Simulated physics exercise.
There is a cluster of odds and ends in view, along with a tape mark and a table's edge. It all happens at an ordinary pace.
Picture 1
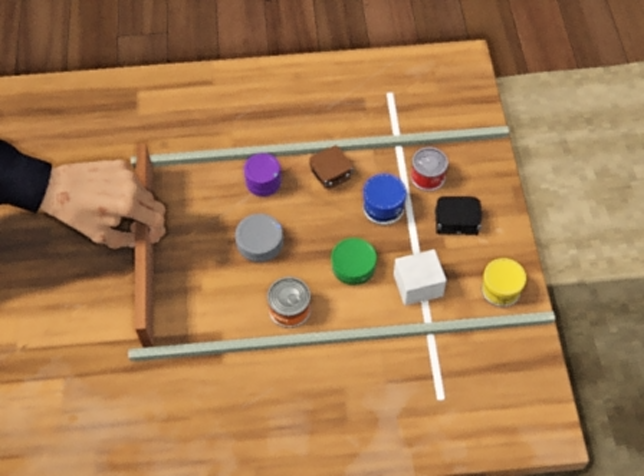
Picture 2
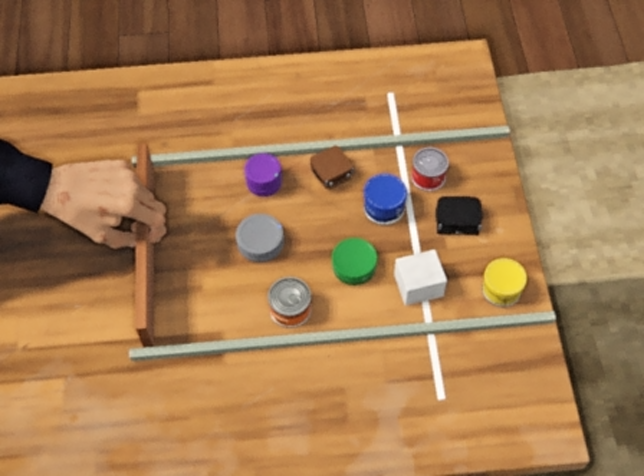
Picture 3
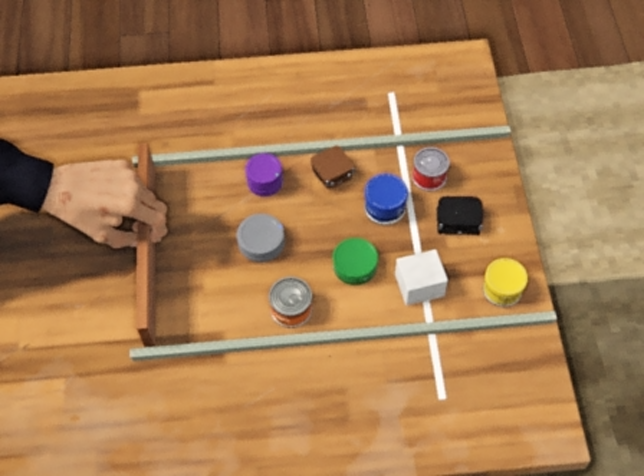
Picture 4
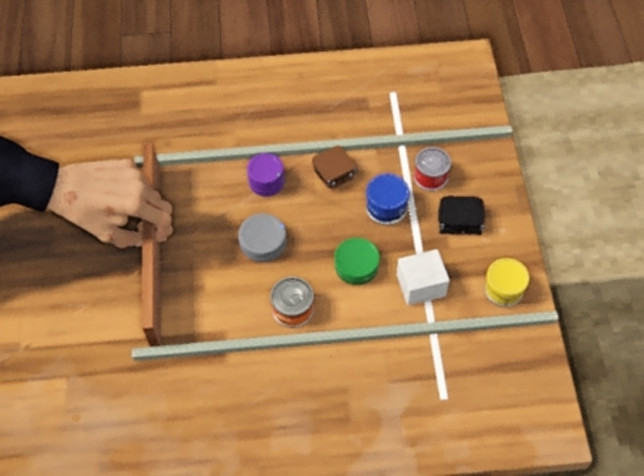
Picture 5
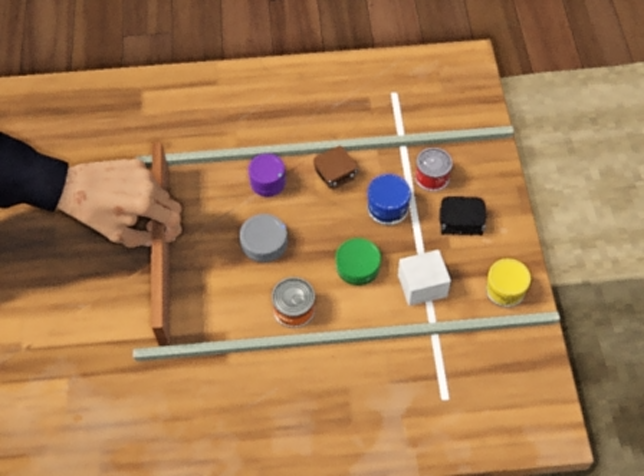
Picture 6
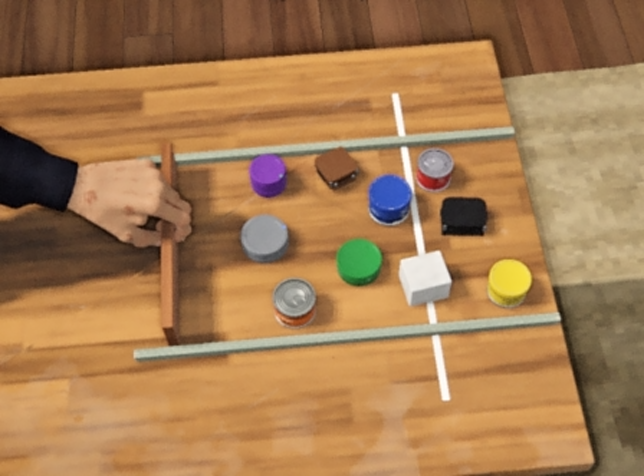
Hand holding a wooden board still, then sliding it slightly right between two rails towards unmoving pots, lids and small blocks.
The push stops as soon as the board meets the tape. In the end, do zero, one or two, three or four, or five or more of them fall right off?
Zero of them do.
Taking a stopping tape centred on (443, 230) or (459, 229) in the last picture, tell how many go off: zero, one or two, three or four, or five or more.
Count by try - just one or two; just one or two.
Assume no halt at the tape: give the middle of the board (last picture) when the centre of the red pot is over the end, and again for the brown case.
First near (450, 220), second near (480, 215).
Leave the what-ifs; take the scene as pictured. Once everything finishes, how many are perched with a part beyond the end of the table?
The tally is 0.
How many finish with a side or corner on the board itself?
Well, it touches 4.
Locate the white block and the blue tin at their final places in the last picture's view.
In the last picture the white block sits at (488, 280) while the blue tin sits at (450, 182).
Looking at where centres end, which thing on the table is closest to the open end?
Looks like the yellow pot to me.
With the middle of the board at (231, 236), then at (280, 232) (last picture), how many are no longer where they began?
Counts: 0 and 3.
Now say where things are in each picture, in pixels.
The first frame shows yellow pot (503, 283); black case (458, 216); red pot (429, 170); board (145, 242); tape (413, 231).
The second frame shows black case (459, 216); white block (420, 278).
The third frame shows red pot (430, 169); orange tin (291, 302).
The fourth frame shows yellow pot (506, 283); brown case (334, 169).
The fifth frame shows black case (462, 216); grey lid (264, 238).
The sixth frame shows yellow pot (509, 284); black case (463, 217); red pot (434, 170); board (170, 241); tape (418, 232).
Early on, none off yet; yellow pot at rest near (509, 284); black case at rest near (463, 217); red pot at rest near (434, 170).
A while later, none off yet; yellow pot at rest near (509, 284); black case at rest near (463, 217); red pot travelled a little near (453, 170).
Finally, the number that fall off is zero.
